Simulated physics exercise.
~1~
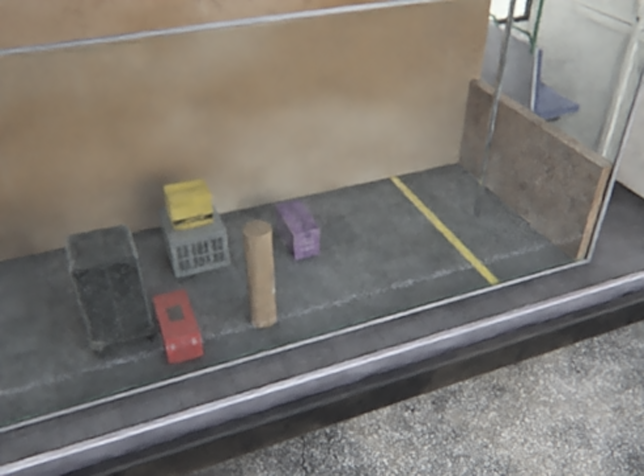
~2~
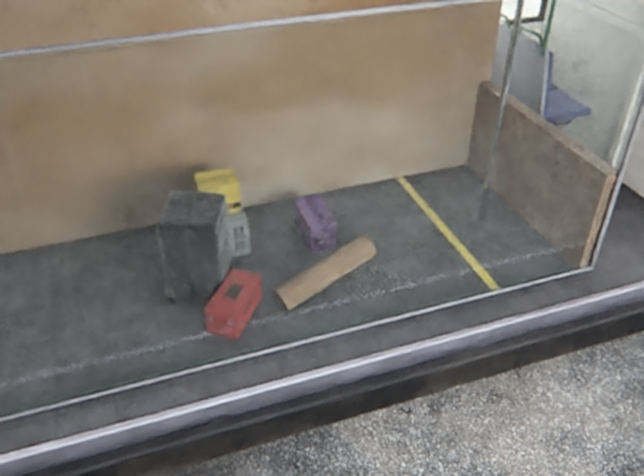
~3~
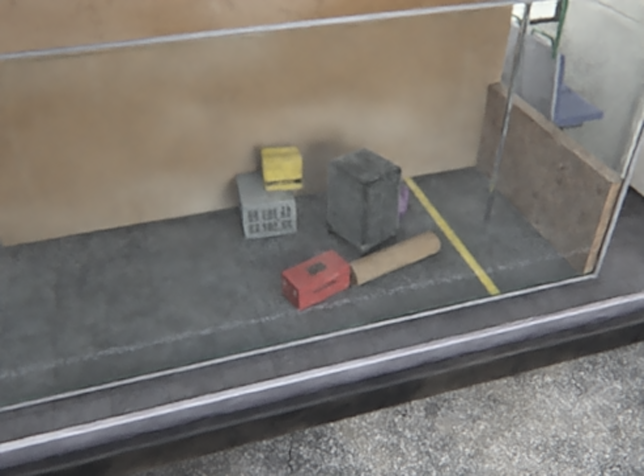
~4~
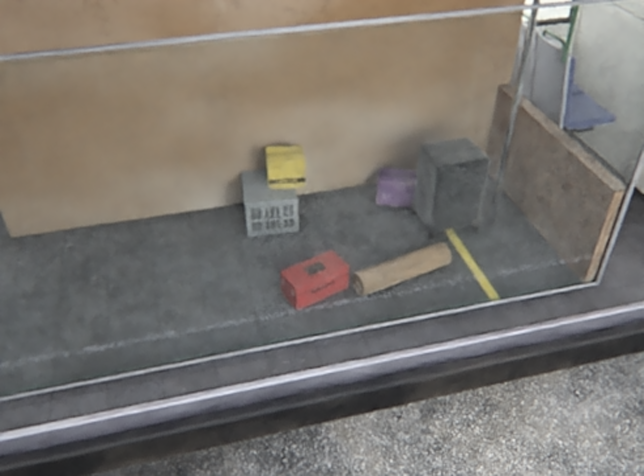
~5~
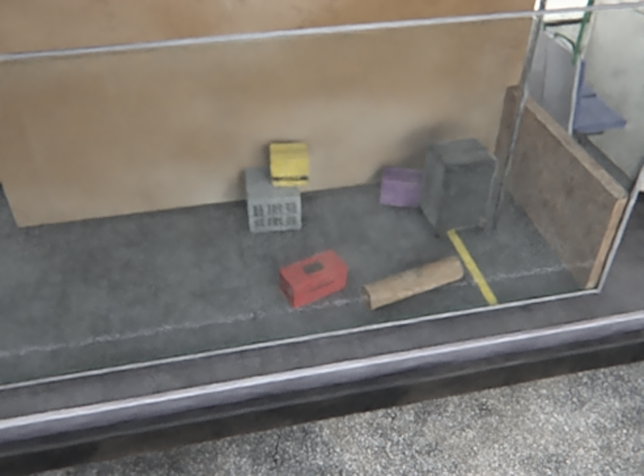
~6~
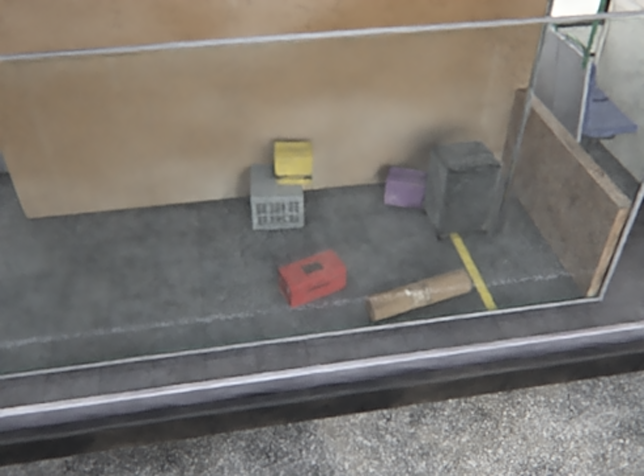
The clip shows a black wheeled case rolling right across a grey bay, as a red toolbox shifts right and an upright brown roll topples. The case ends upright beyond the yellow line, while the roll, toolbox, purple carton, and yellow carton by a grey crate stop short.
